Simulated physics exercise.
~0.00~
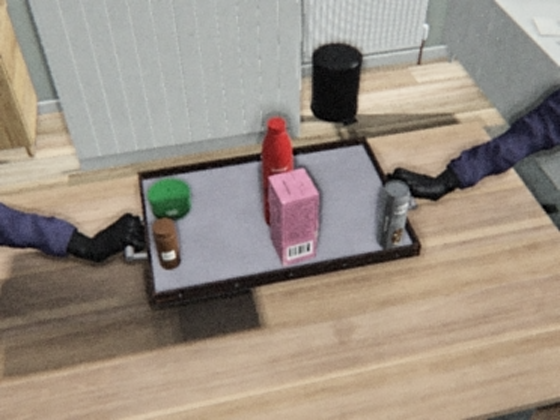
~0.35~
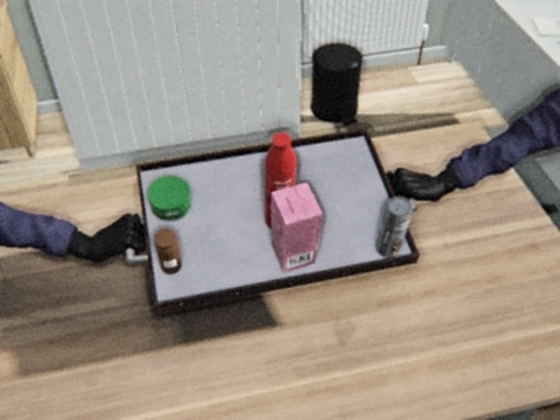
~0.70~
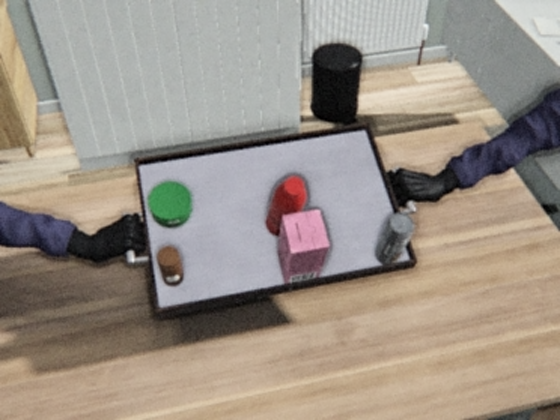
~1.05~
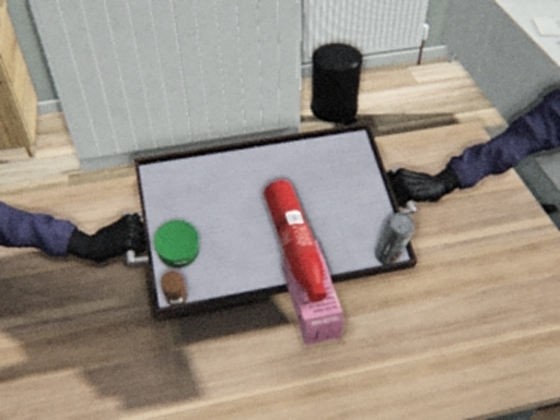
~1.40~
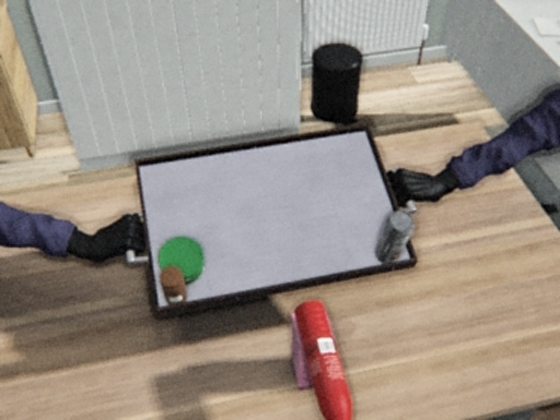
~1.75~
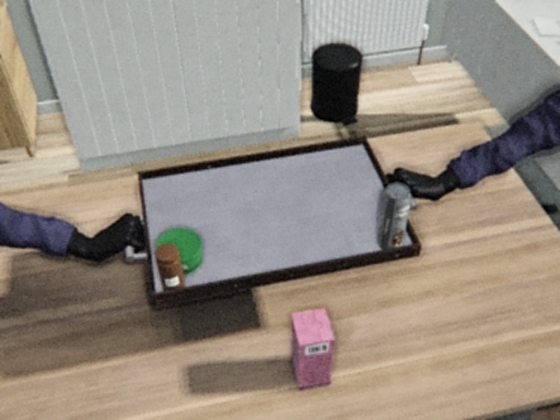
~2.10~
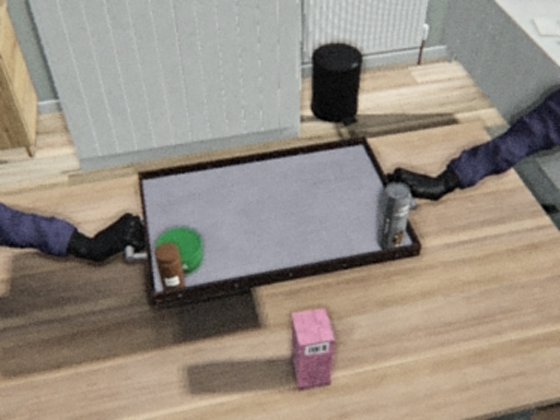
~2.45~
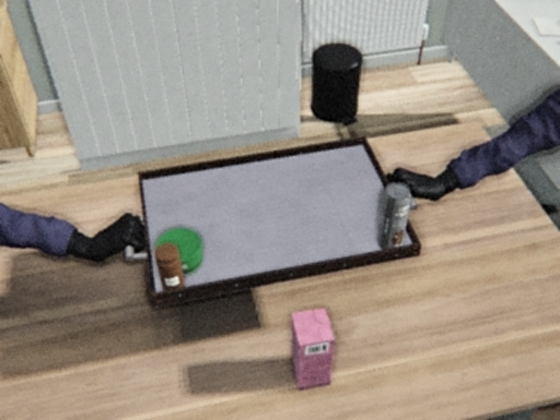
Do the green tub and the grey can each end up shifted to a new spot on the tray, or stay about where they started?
The green tub slides toward the near edge and ends by the brown shaker, while the grey can stays about where it started.
